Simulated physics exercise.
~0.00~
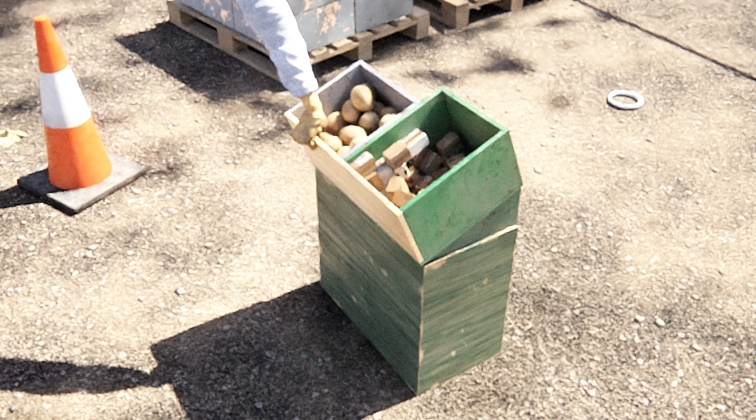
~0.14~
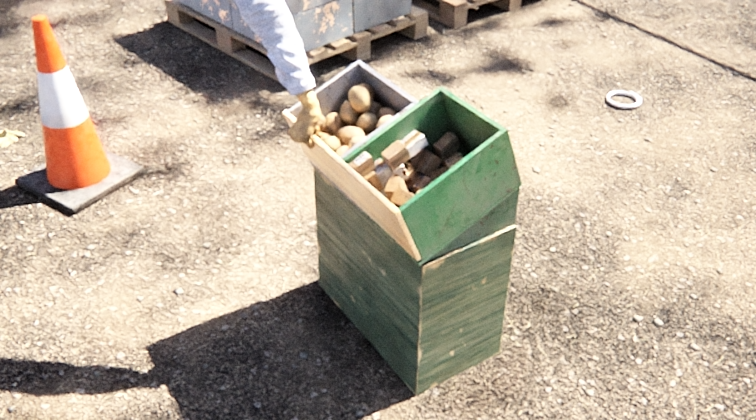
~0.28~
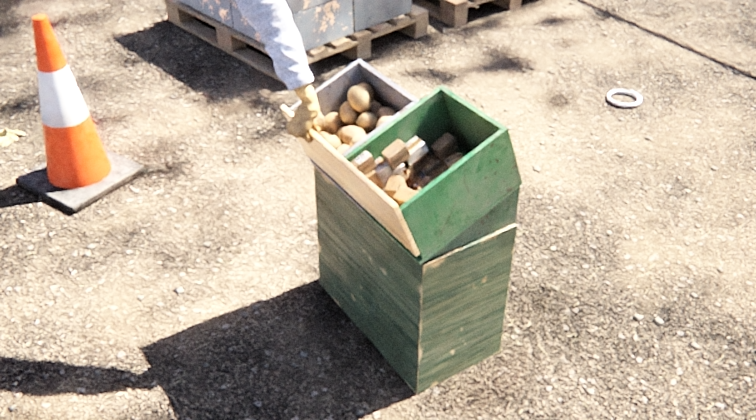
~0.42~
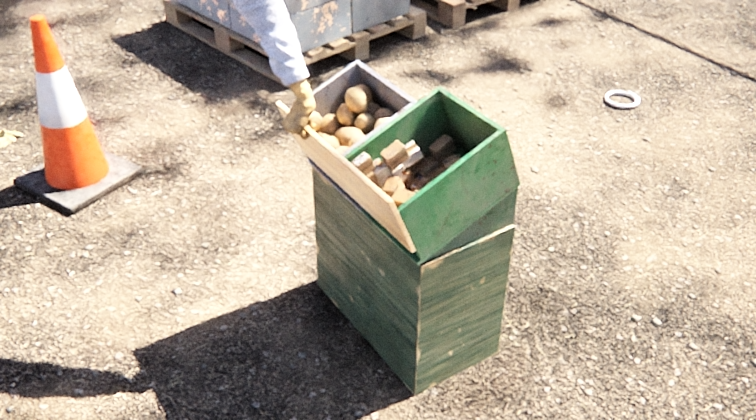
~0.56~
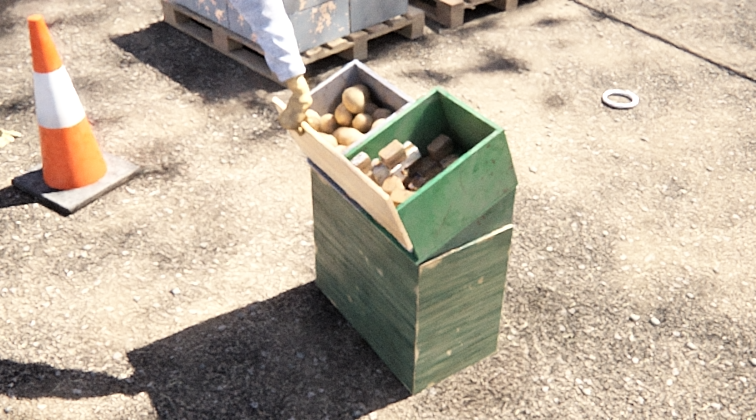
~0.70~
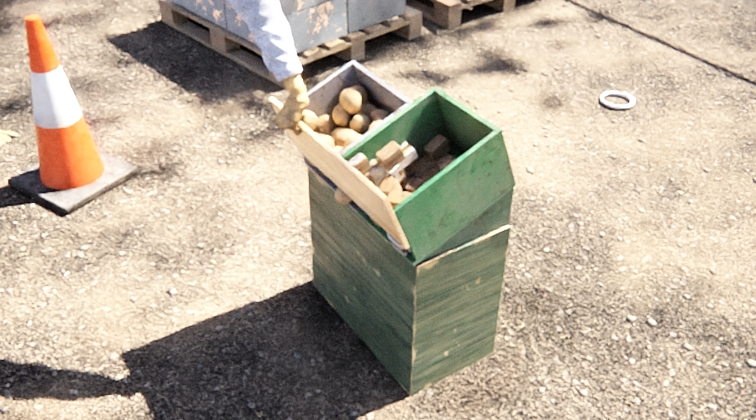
In this clip, a gloved hand grips the front board of a green bin of little parcels and a grey bin of potatoes on a stand, shifting it slightly to open a small gap while the contents shift slightly.
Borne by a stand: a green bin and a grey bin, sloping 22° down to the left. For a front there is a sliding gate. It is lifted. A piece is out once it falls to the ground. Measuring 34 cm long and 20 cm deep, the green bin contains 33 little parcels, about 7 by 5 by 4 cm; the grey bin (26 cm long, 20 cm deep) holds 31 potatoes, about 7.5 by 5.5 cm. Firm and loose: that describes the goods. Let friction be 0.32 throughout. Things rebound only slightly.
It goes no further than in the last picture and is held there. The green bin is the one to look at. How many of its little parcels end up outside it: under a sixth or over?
Under a sixth of the little parcels leave the green bin.
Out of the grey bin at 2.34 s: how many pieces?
About: Grey bin 0.
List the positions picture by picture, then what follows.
In the first picture (places track the rim corner closest to us here), green bin (400, 211); grey bin (341, 158); gap 0 cm; none in free fall.
The second picture shows green bin (399, 210); gap 1 cm.
The third picture shows green bin (399, 209); gap 2 cm.
The fourth picture shows green bin (397, 210); gap 4 cm.
The fifth picture shows green bin (395, 210); gap 6 cm.
The sixth picture shows green bin (393, 211); grey bin (334, 159); gap 6 cm; none in free fall.
After 1.11 s, the green bin has all 33 and the grey bin has all 31.
After 1.62 s, the green bin is down by 1 of 33 and the grey bin has all 31.
After 2.34 s, the green bin is down by 1 of 33 and the grey bin has all 31.
Final count (at 3.26 s), the green bin is down by 2 of 33 and the grey bin has all 31. Asked share, 2 of 33, 6 per cent.
